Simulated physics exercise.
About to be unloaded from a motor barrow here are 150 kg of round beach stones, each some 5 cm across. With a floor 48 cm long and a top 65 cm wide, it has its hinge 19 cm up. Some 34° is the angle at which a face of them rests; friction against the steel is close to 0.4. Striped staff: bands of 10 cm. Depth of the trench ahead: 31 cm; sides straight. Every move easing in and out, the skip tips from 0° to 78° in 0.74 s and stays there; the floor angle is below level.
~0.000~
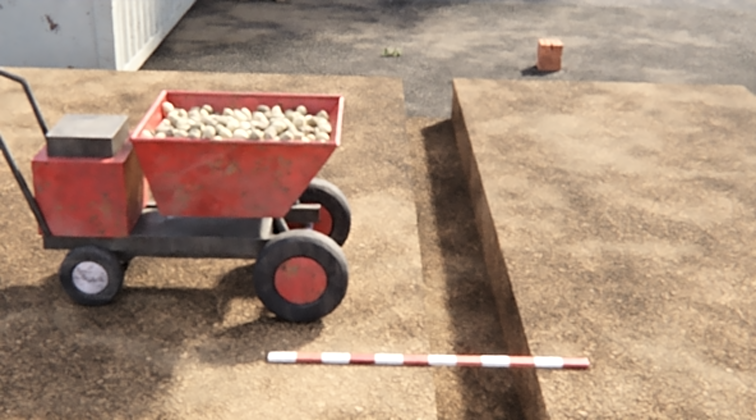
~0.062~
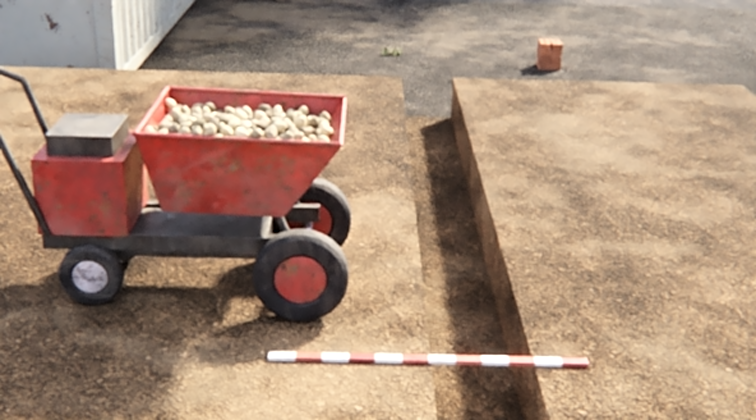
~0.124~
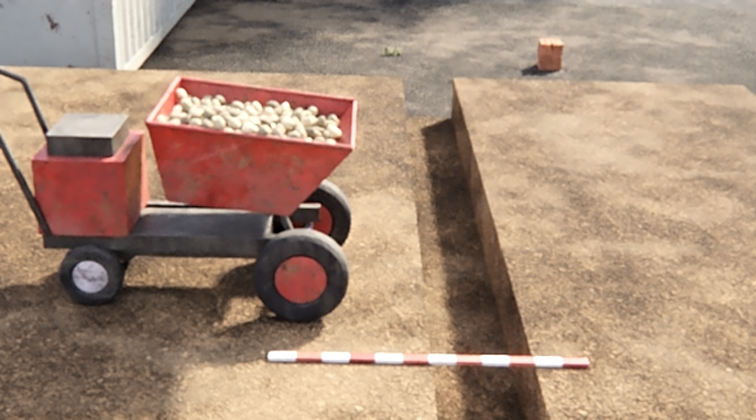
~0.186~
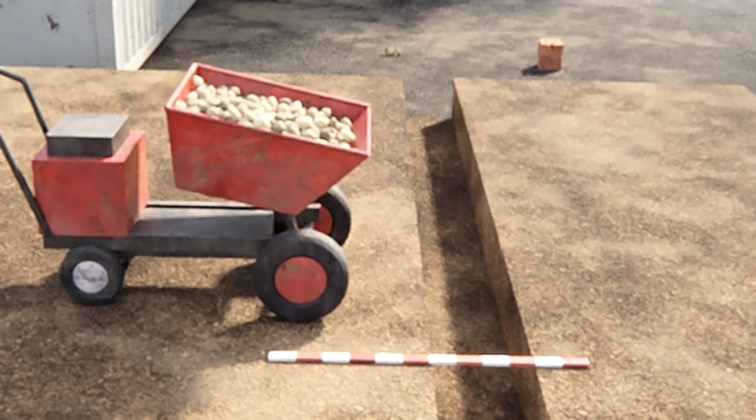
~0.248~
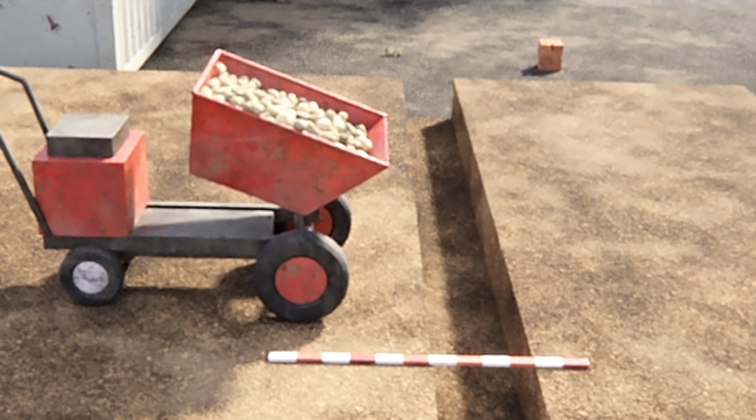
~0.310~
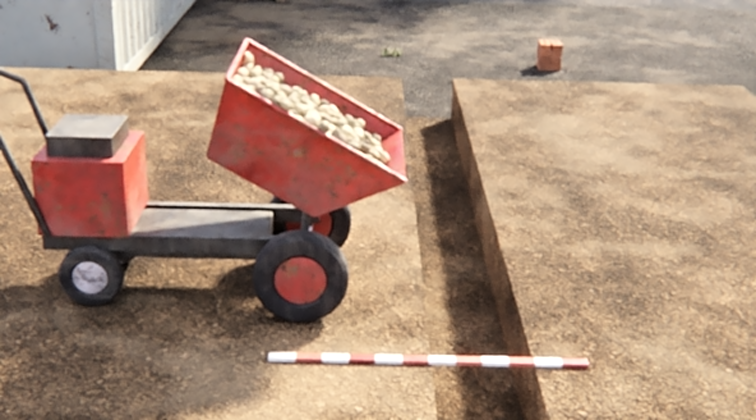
On a patch of brown, gritty ground cut by a straight-sided trench, with grey paving behind, the view looks down from a slight height and stays still. A red motor barrow with black wheels and a skip of pale round stones stands at left, a red-and-white striped staff lying before it, an orange block beyond. The skip tilts steadily rightward, its back rising, while the barrow stays put.
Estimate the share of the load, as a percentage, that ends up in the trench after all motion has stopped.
Roughly 69 per cent of the load ends up there.
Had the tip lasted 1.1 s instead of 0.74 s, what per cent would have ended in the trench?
I'd put it at some 80 in a hundred.
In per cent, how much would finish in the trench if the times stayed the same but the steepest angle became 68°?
Close to 70 per cent then.
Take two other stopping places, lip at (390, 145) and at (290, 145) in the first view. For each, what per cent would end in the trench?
First spot about 25, second spot about 100 per cent.
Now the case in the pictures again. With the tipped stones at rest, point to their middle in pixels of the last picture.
(491, 332).
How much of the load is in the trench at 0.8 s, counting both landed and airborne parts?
I'd put it near 40 per cent.
After 0.6 s the floor is at 65°; 100 % in the skip; the foremost stones are at (446, 217).
After 0.8 s the floor is at 78°; 48 % in the skip, 39 % in the trench, 13 % past the trench; the foremost stones are at (568, 299).
After 1.2 s the floor is at 78°; 9 % in the skip, 60 % in the trench, 31 % past the trench; the foremost stones are past the picture's edge.
After 3.1 s the floor is at 78°; 0 % in the skip, 69 % in the trench, 31 % past the trench; the foremost stones are past the picture's edge.
